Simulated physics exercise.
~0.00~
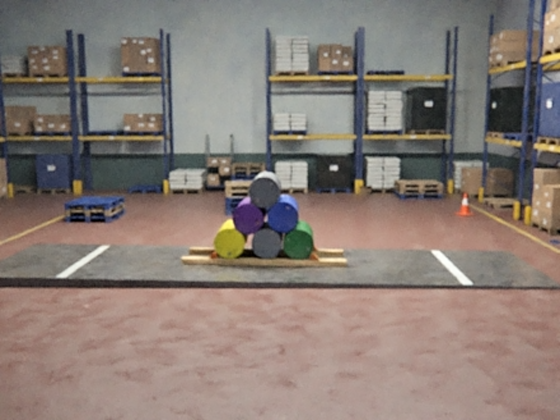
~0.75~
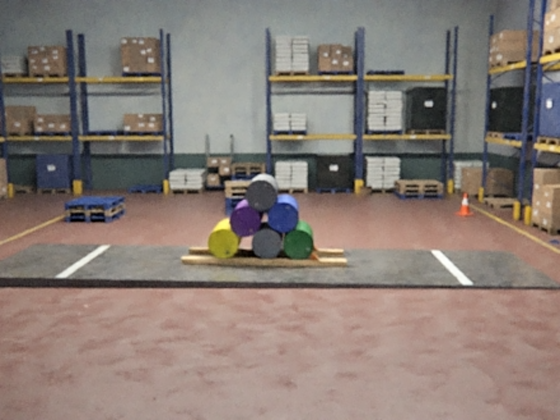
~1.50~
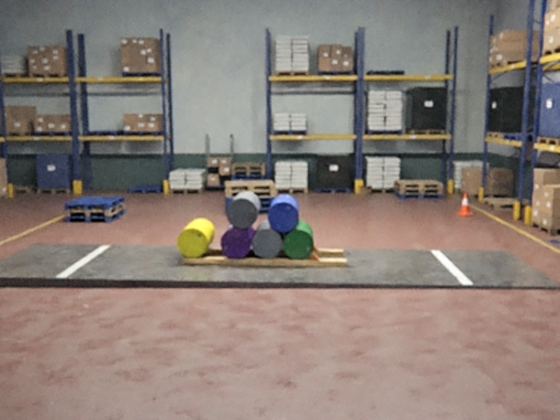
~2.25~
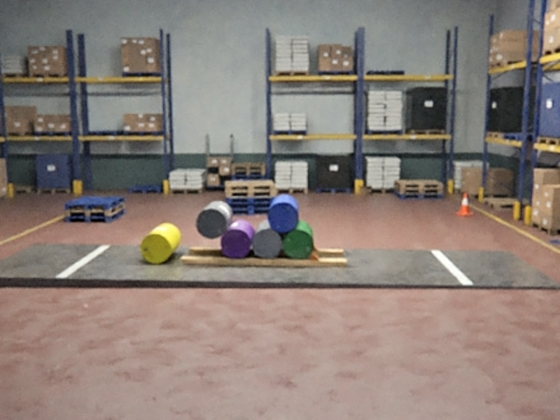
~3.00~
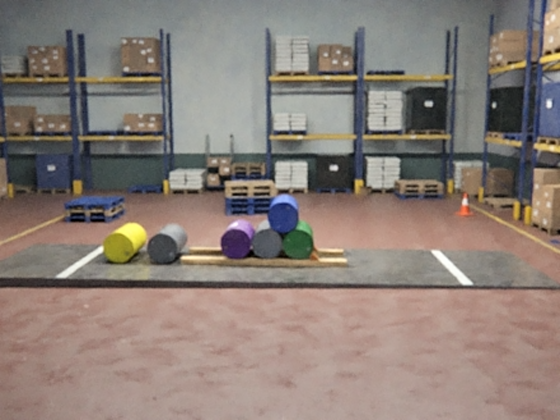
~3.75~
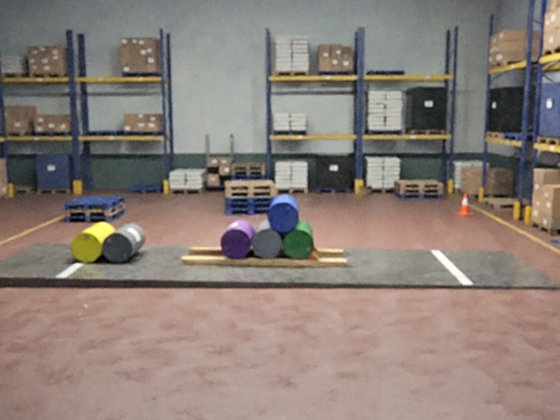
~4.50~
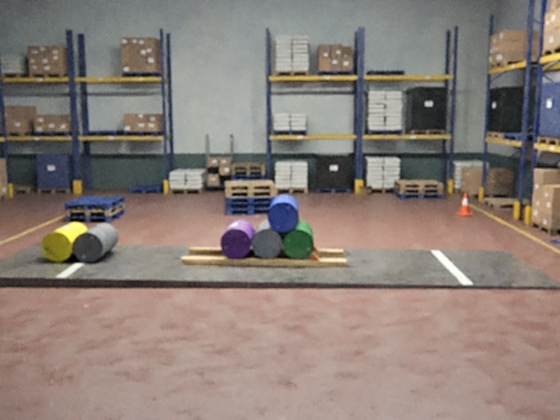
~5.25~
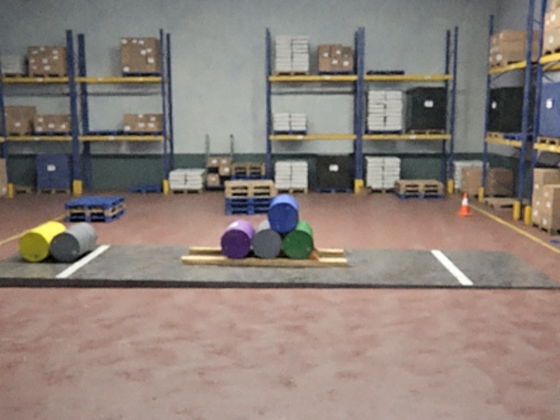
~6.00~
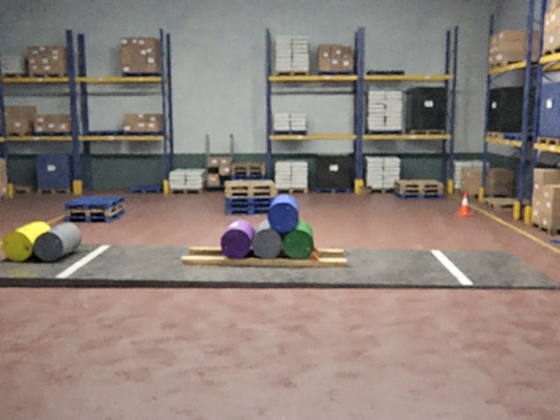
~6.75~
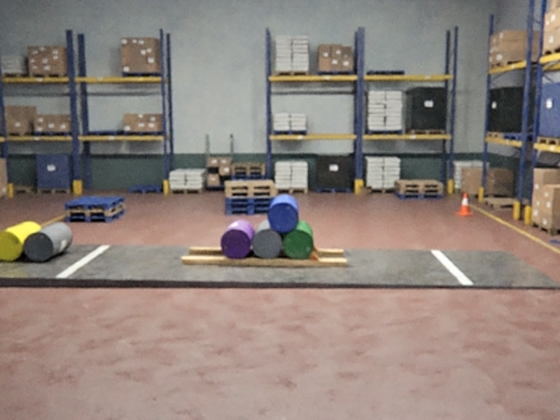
At the start, six drums sit stacked in a pyramid on wooden bearers in a storage bay, with a white line on either side. The yellow drum at the lower left rolls left, and the purple one drops down onto the bearers beside the lower grey drum. The grey drum from the top comes down over the purple one and falls off to the left. It rolls along behind the yellow drum, and both cross the left line. They end side by side at the far left, while blue stays perched above purple, grey and green on the bearers.
